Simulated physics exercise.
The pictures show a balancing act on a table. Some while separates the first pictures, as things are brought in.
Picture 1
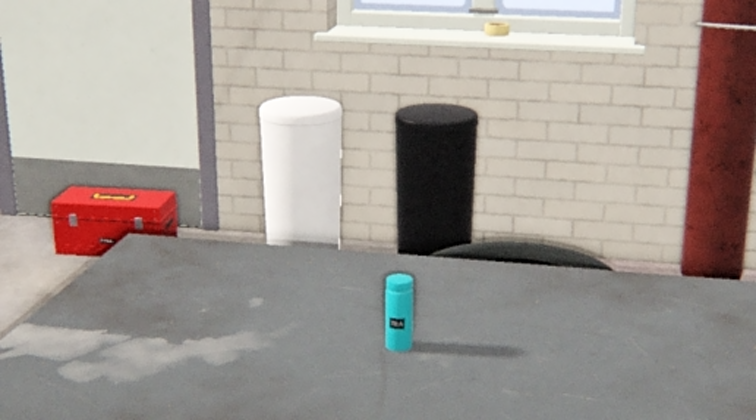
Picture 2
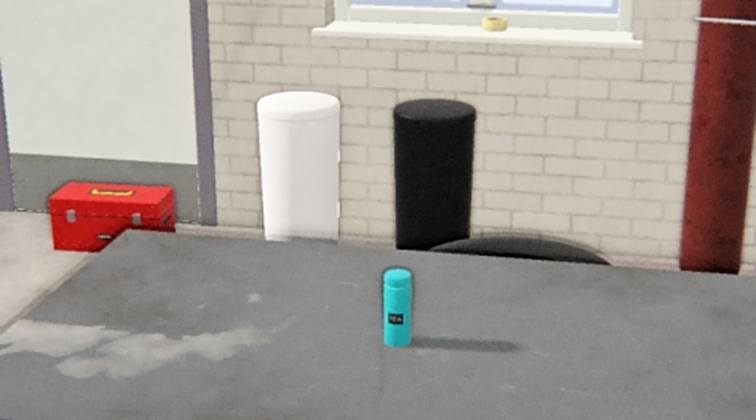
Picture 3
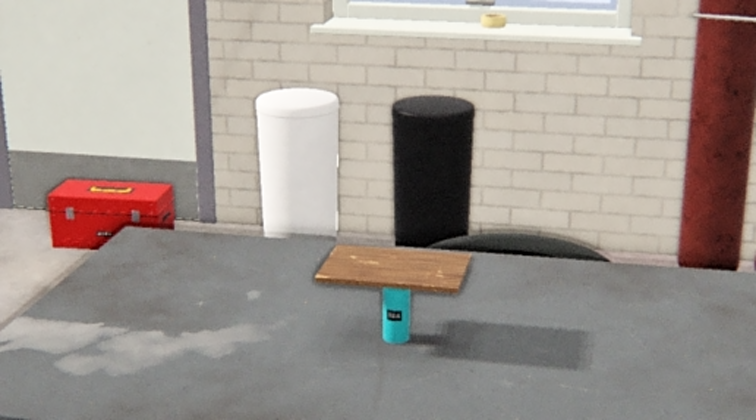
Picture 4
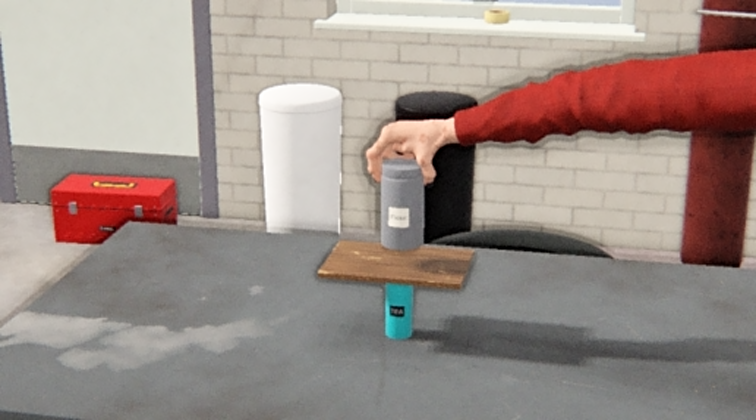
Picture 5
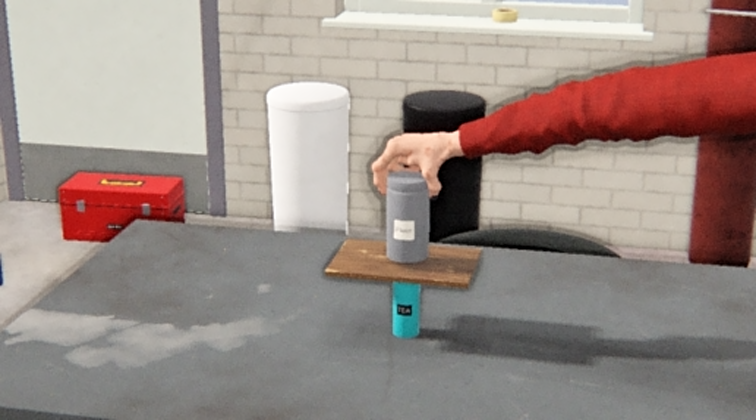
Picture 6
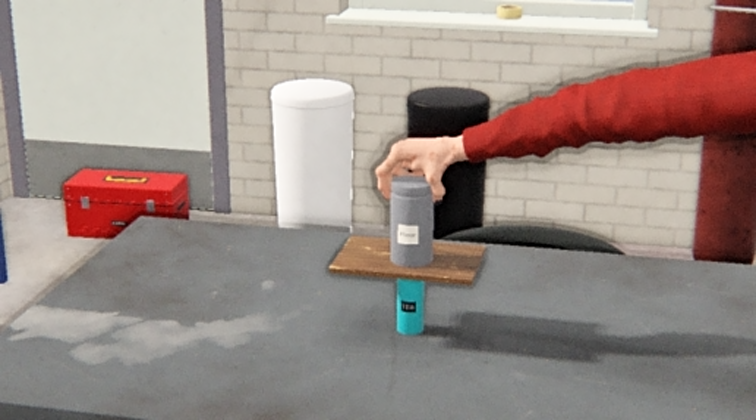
On a grey table, a brown board appears atop a teal bottle, then a red-sleeved hand lowers a grey jar onto it.
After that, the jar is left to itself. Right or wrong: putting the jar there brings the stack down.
Wrong, the stack stays up.
Then, 0.80 s past the last view, nothing moves.
Then, 1.70 s past the last view, grey jar resting near (412, 222).
Finally, all 3 still in place. Final places as the last picture's camera would see them, grey jar near (412, 222). The stack holds.
